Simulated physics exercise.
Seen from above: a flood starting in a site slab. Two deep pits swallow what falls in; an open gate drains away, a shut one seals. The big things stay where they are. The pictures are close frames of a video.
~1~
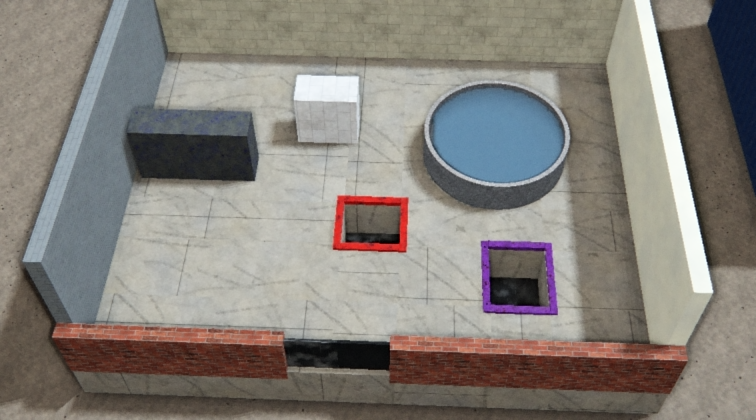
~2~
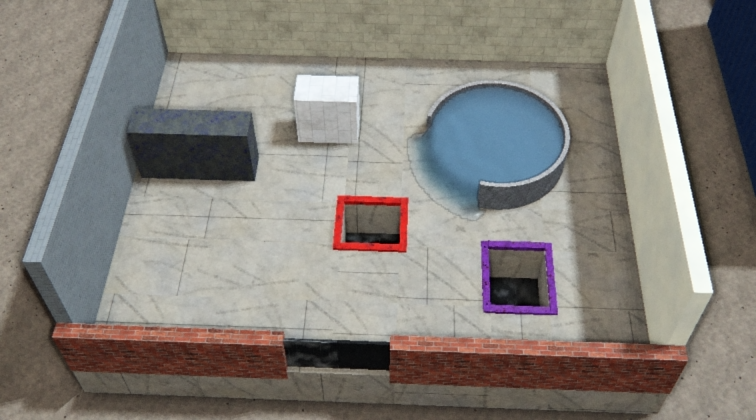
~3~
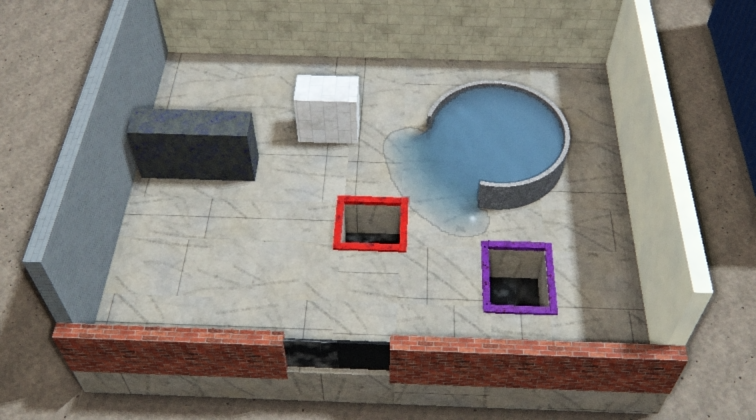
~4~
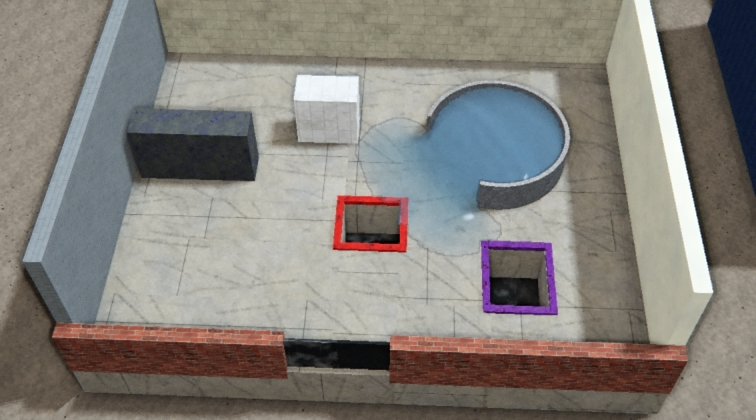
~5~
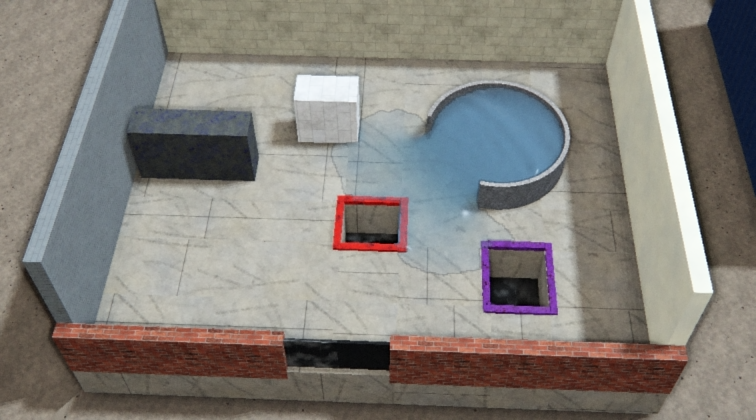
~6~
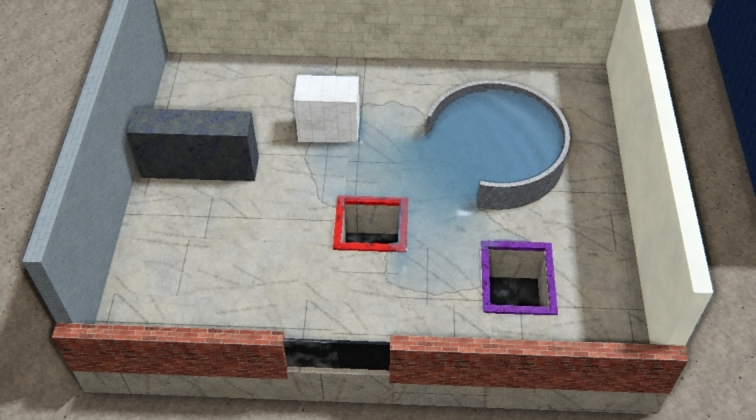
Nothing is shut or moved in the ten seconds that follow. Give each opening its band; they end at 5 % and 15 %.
One by one: The gate takes under 5 %; the red pit takes over 15 %; the purple pit takes under 5 %.
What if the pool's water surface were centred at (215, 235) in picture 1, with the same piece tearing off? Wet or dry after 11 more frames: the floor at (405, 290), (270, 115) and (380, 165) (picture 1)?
One after the other: Not flooded, no water, free of water.
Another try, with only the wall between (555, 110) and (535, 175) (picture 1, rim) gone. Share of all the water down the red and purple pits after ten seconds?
Parts in a hundred: Red 0, purple 8.
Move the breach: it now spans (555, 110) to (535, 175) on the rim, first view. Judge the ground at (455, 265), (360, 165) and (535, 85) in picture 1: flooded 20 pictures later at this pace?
In turn: Free of water, free of water, covered.
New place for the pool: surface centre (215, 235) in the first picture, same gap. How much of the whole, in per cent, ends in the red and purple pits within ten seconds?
In per cent: Red 0, purple 6.
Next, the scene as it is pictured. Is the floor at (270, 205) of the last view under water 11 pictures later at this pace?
There: Flooded.
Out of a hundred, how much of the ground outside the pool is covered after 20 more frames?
About 55 per cent.
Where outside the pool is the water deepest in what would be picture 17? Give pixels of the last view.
Roughly at (262, 177).
A moment on, water covers 25 % of the floor; the gate 0 %, the red pit 6 %, the purple pit 0 %.
Next, water covers 35 % of the floor; the gate 0 %, the red pit 13 %, the purple pit 0 %.
Then, water covers 55 % of the floor; the gate 0 %, the red pit 19 %, the purple pit 0 %.
Later, water covers 65 % of the floor; the gate 0 %, the red pit 22 %, the purple pit 0 %.
In the end, water covers 80 % of the floor; the gate 0 %, the red pit 23 %, the purple pit 0 %.
